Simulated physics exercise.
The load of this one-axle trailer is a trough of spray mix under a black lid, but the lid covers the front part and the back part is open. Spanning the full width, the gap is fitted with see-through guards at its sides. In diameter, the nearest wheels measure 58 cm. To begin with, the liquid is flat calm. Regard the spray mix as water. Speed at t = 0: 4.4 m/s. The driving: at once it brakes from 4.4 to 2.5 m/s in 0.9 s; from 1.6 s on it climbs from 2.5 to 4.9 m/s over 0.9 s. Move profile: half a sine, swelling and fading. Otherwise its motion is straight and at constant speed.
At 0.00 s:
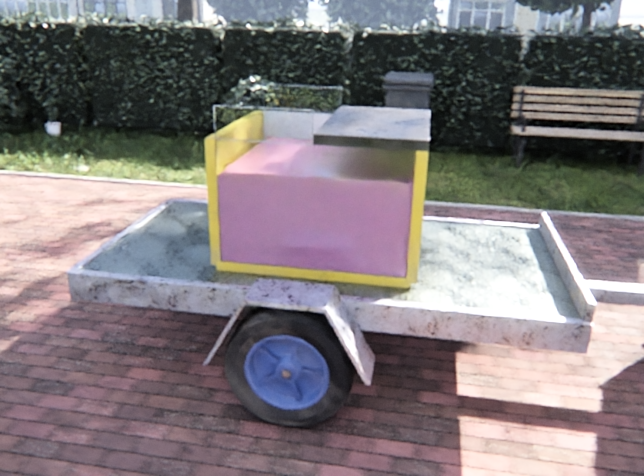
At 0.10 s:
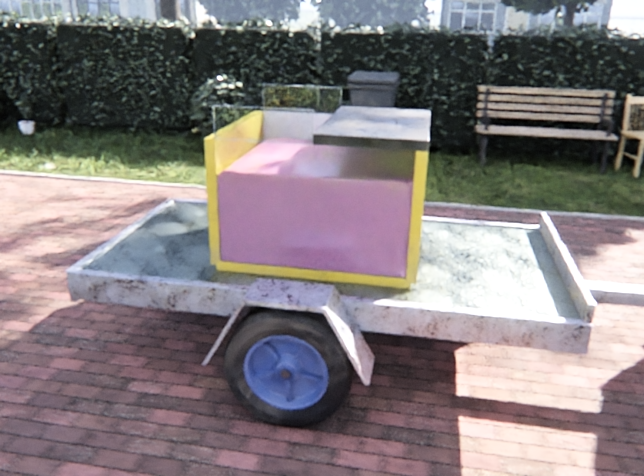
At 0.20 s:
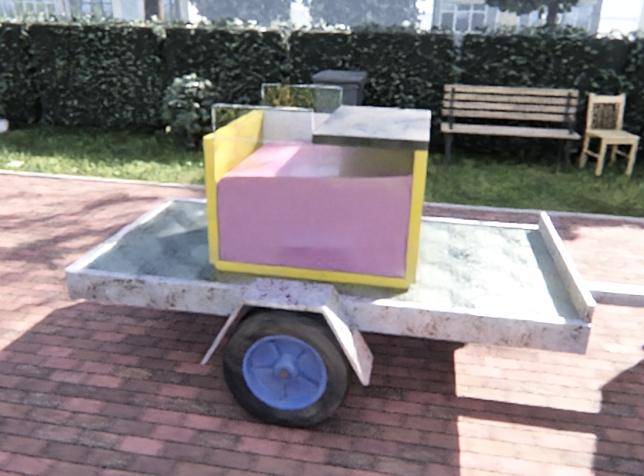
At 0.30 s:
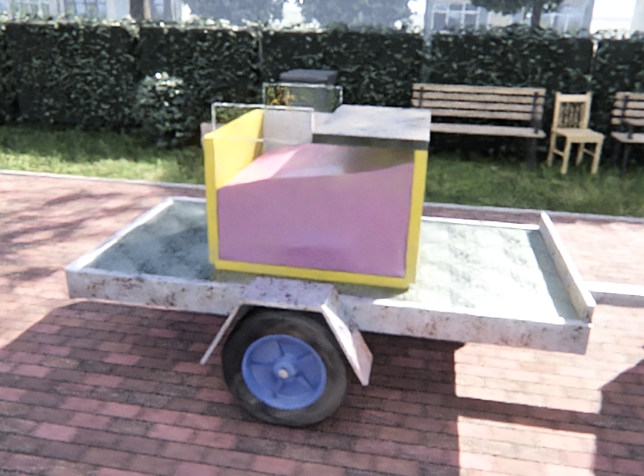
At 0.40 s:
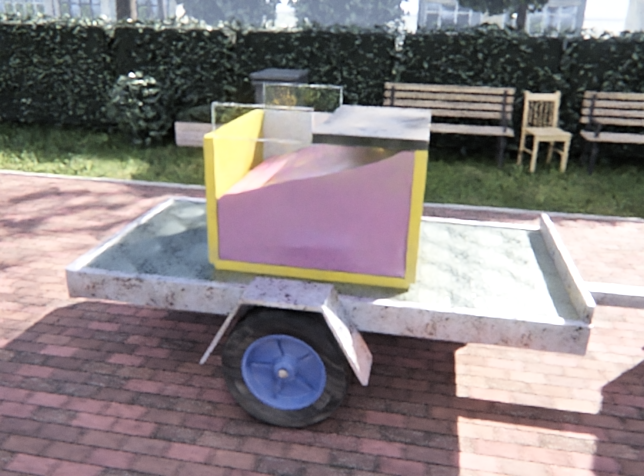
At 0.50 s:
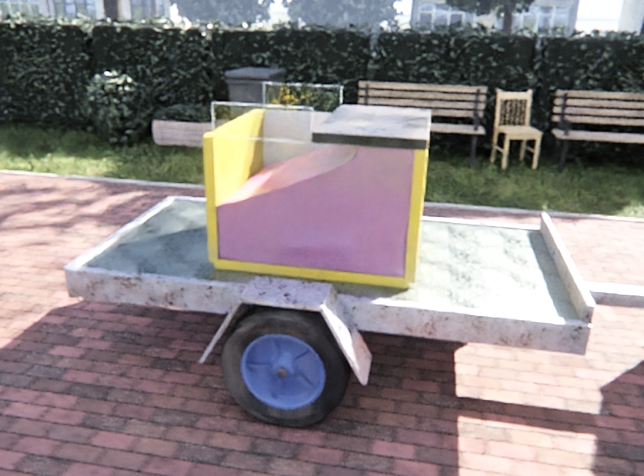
The trailer rolled right past a hedge and benches, carrying a yellow-edged box of pink liquid with a dark lid; the flat surface then tilted, rising toward the right and sinking on the left.
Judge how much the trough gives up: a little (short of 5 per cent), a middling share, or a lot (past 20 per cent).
It gives up a middling share.
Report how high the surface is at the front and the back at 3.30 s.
At the front the surface is at 44 cm, while at the back it is at 38 cm.
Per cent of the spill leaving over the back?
Roughly 100 percent.
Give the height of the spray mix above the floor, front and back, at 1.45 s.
About 32 cm at the front, 52 cm at the back.
After 1.45 s the surface stands 51 cm at the back and 32 cm at the front; nothing has left.
After 2.40 s the surface stands 63 cm at the back and 19 cm at the front; 11 per cent is out, over the back.
After 3.30 s the surface stands 38 cm at the back and 43 cm at the front; 11 per cent is out, over the back.
After 5.39 s 11 per cent is out, over the back, 37 of 324 litres.
